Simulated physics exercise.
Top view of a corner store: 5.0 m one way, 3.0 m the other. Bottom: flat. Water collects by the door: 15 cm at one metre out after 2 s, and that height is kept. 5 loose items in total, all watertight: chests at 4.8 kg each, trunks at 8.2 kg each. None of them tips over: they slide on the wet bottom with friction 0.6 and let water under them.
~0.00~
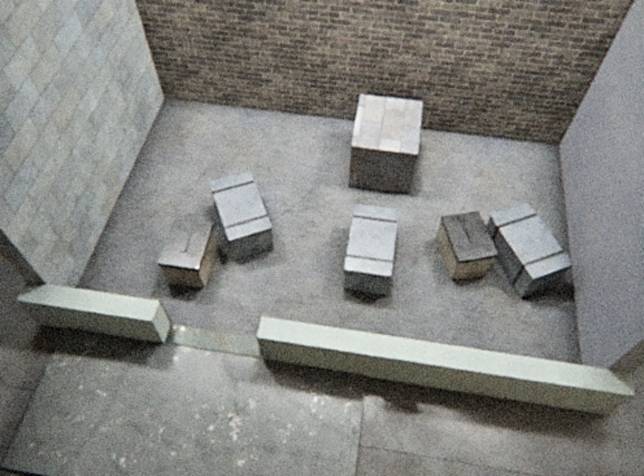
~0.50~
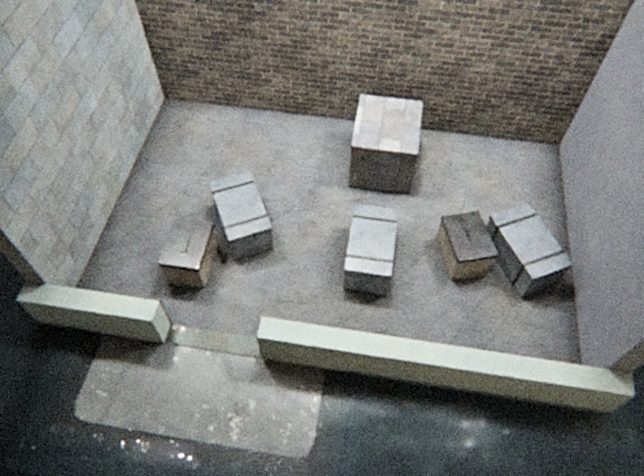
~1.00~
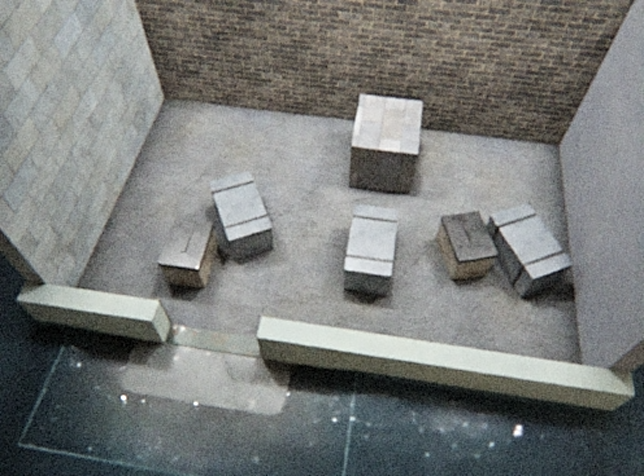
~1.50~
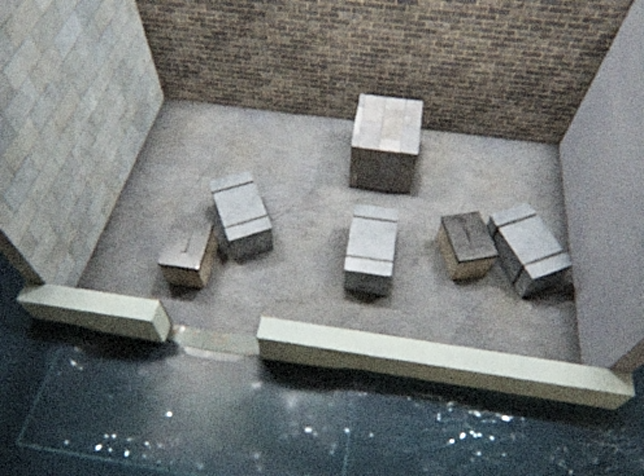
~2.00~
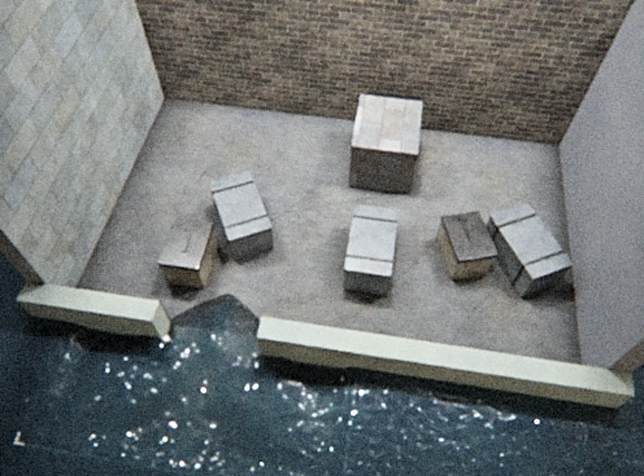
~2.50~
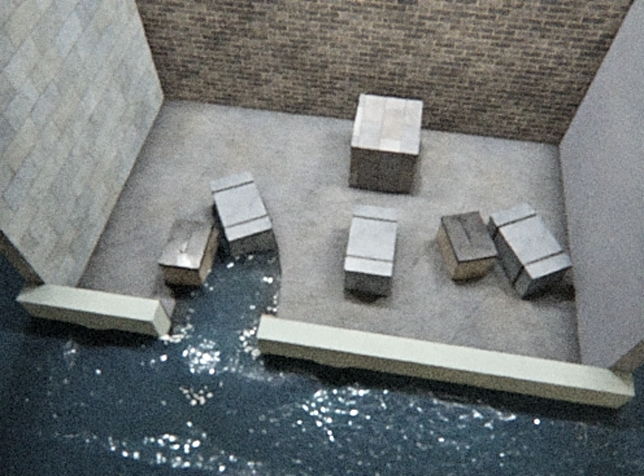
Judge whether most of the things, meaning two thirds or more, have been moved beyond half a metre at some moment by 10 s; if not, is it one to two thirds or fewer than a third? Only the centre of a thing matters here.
No, one to two thirds.
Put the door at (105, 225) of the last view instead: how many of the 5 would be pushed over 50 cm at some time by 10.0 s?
5.
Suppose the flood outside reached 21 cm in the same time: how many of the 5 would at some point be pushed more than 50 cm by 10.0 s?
Result: 2.
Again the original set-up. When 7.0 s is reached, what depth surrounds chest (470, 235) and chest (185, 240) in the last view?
Depth approx. 1 cm / 8 cm.
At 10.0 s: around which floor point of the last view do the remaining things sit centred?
Around (352, 202).
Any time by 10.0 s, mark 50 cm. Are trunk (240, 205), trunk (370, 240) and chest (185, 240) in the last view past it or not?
Taking them in that order, the first is beyond the limit, the second within the limit and the third beyond the limit.
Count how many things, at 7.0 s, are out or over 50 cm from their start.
2 in all.
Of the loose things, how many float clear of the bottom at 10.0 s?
That would be 2 of them.
After 3.5 s 1 of 5 are over 50 cm from their spots; 0 afloat.
After 4.5 s 2 of 5 are over 50 cm from their spots; 1 afloat.
After 7.0 s 2 of 5 are over 50 cm from their spots; 2 afloat.
After 10.0 s 2 of 5 are over 50 cm from their spots, and 2 have been at some point; 2 afloat.
